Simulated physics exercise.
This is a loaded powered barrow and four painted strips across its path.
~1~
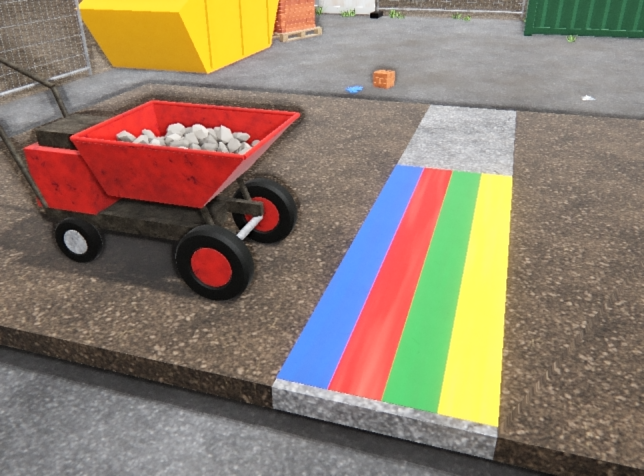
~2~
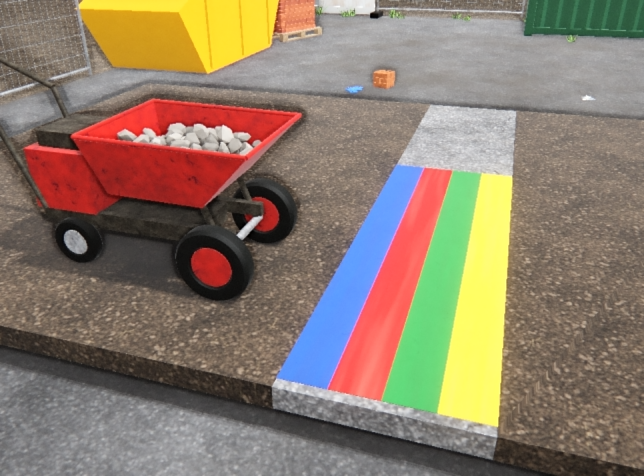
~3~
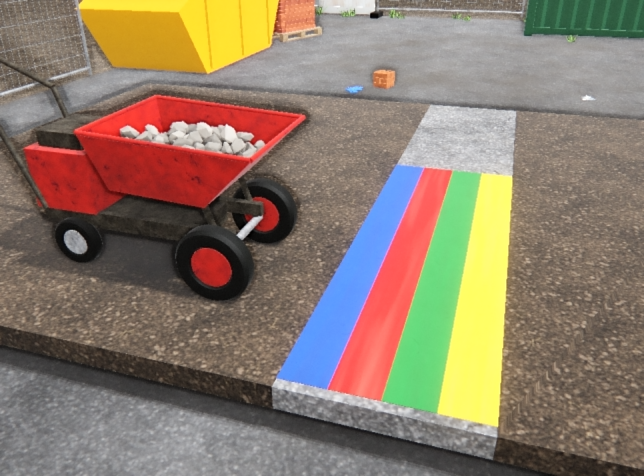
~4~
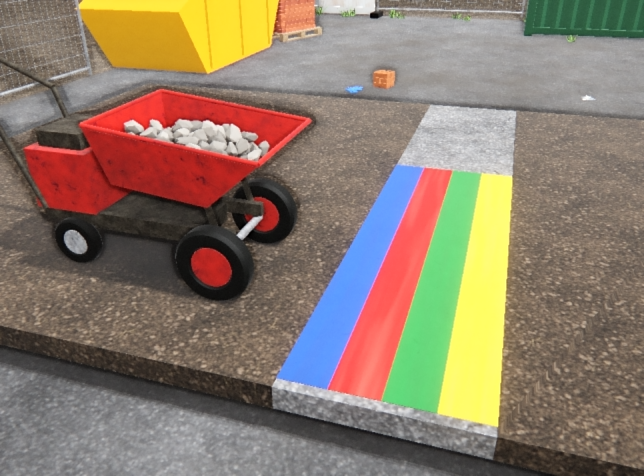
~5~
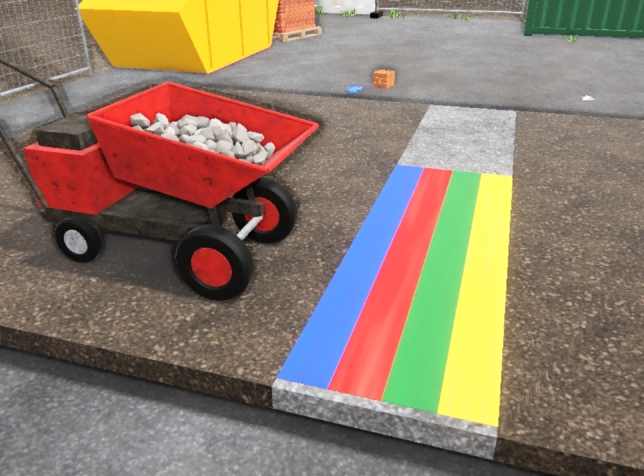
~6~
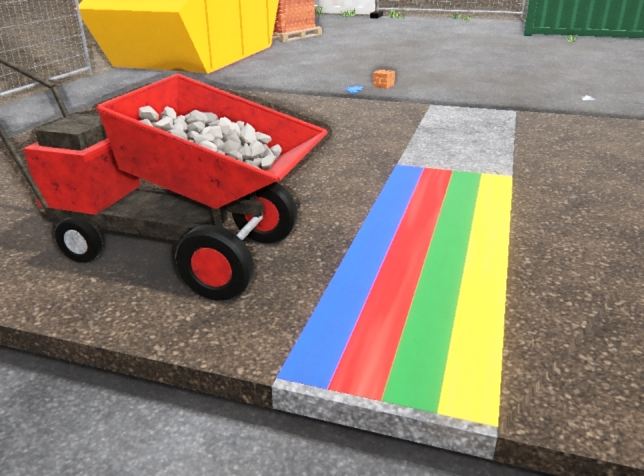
In a paved yard, a barrow's red skip full of broken stones gradually tilts right.
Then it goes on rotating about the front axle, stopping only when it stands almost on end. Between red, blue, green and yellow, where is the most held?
On red.
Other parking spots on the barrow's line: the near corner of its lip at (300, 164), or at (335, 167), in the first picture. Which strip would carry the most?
Result, place 1: The strip in green; place 2: That yellow strip.
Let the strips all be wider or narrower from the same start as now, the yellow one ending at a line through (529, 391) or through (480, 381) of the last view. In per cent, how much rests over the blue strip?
About 10 and 10 per cent.
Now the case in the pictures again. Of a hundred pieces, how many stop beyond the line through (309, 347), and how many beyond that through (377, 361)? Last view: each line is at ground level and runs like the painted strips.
I'd put it near 70 in a hundred, then near 40 in a hundred.
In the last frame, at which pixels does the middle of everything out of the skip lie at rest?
Resting centre, last frame: Roughly (402, 290).
Soon, skip tipped steeply; all in the skip.
A while on, skip tipped right over; most in the skip; a small part over the blue strip; a small part over the red strip; a stray few falling.
Towards the end, skip tipped right over; about a quarter in the skip; a small part over the blue strip; about a third over the red strip; about a quarter over the green strip; a small part over the yellow strip; a stray few off the paint.
Finally, skip tipped right over; about a quarter in the skip; a small part over the blue strip; about a third over the red strip; about a quarter over the green strip; a small part over the yellow strip; a small part off the paint.
